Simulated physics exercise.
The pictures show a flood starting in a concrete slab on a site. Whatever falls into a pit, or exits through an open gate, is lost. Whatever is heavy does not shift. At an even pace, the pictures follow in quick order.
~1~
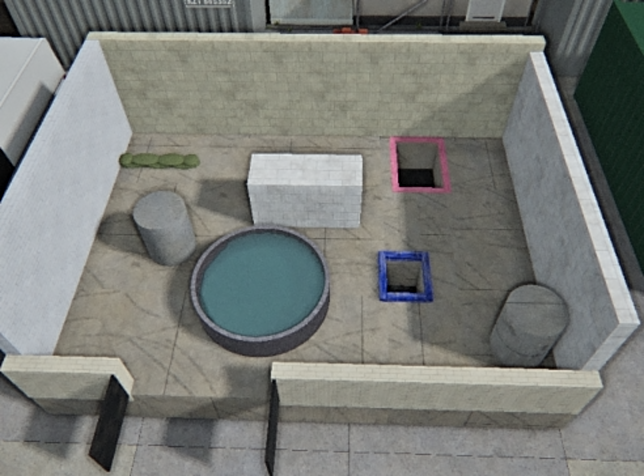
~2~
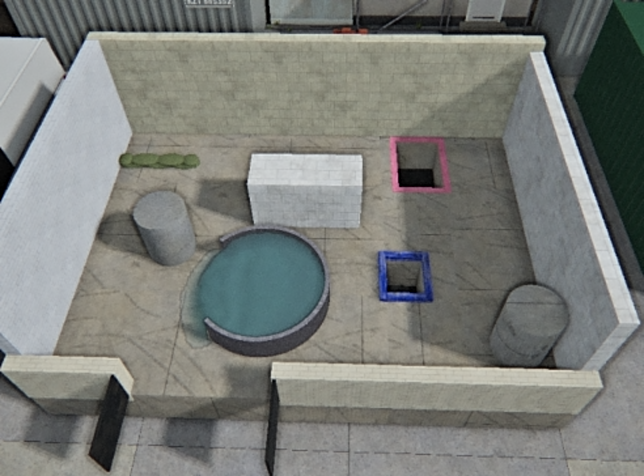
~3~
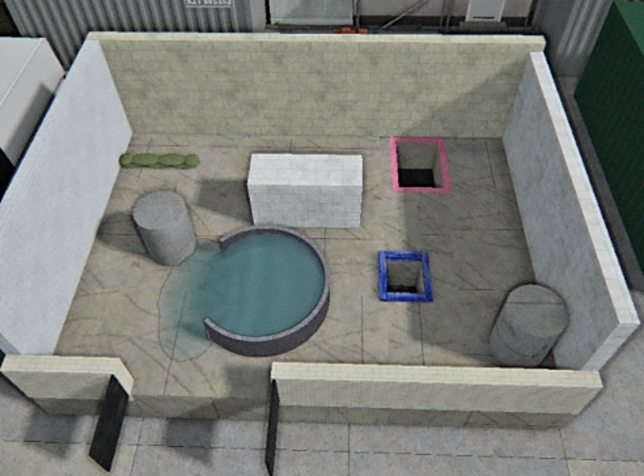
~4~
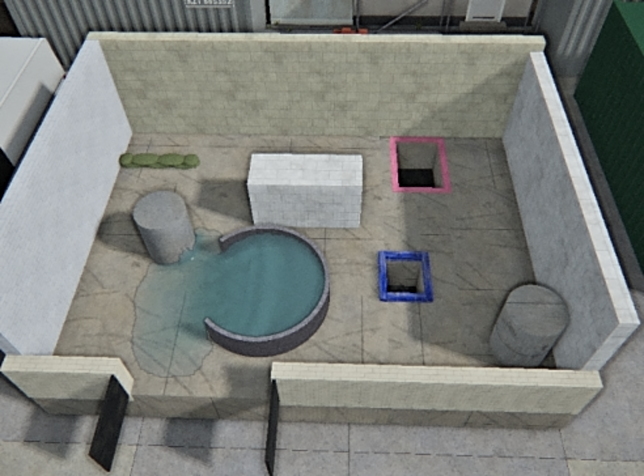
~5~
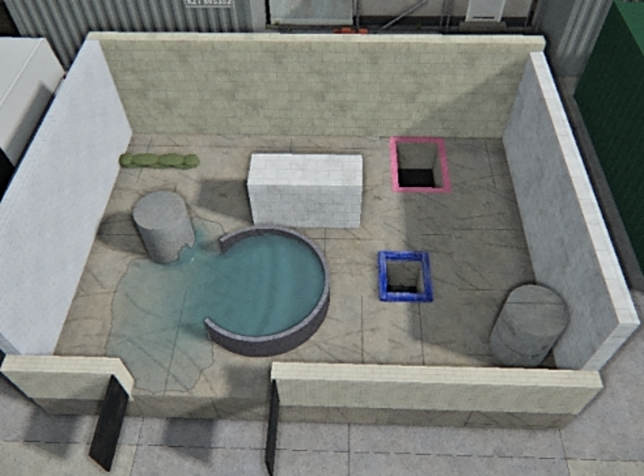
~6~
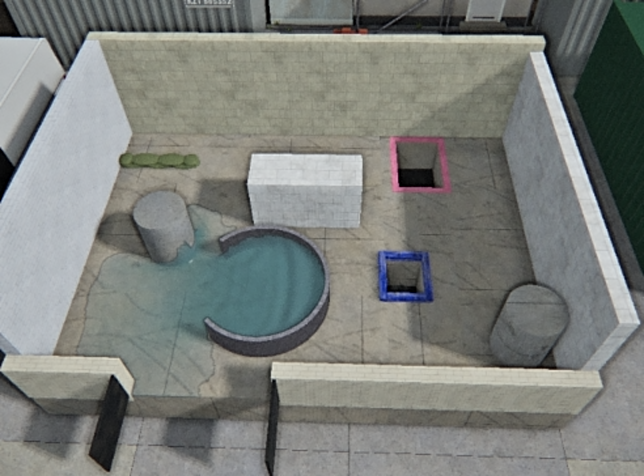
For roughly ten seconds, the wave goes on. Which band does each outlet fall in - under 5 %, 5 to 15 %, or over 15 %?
At the end, the gate will receive a cut exceeding fifteen per cent, the pink pit will receive a cut lying in the five-to-fifteen per cent band, the blue pit will receive a cut falling short of five per cent.
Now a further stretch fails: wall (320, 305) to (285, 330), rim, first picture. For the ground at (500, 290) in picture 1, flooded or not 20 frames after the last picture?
Outcome: Swamped.
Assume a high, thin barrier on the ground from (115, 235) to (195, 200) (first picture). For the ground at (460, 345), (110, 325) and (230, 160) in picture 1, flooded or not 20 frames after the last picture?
Going spot by spot: High and dry, then drenched, then drenched.
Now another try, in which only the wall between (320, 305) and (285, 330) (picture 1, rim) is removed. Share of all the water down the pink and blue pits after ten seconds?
In percent: Pink 25, blue 0.
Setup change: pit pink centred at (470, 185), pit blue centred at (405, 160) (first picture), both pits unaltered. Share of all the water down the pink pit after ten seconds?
Out of a hundred parts, 0 go to pink.
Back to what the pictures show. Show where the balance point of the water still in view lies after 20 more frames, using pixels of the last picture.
I reckon somewhere around (173, 281).
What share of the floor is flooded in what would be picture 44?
Some 50 in a hundred.
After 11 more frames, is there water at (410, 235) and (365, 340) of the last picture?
First spared, then spared.
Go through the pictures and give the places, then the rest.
In the first frame, still water in the round tank at (261, 282).
In the second frame, the front is at (207, 342), out from the gap at (201, 291).
In the third frame, the front is at (198, 243), out from the gap at (201, 292).
In the fourth frame, water pours out at (201, 292) and has run to a hidden place.
In the fifth frame, water pours out at (201, 292) and has run to a hidden place.
In the sixth frame, water pours out at (201, 292) and has run to a hidden place.
A moment on, water covers 20 % of the floor; the gate 1 %, the pink pit 0 %, the blue pit 0 %.
Next, water covers 30 % of the floor; the gate 2 %, the pink pit 0 %, the blue pit 0 %.
Then, water covers 35 % of the floor; the gate 4 %, the pink pit 0 %, the blue pit 0 %.
Later, water covers 50 % of the floor; the gate 13 %, the pink pit 0 %, the blue pit 0 %.
In the end, water covers 65 % of the floor; the gate 23 %, the pink pit 8 %, the blue pit 0 %.
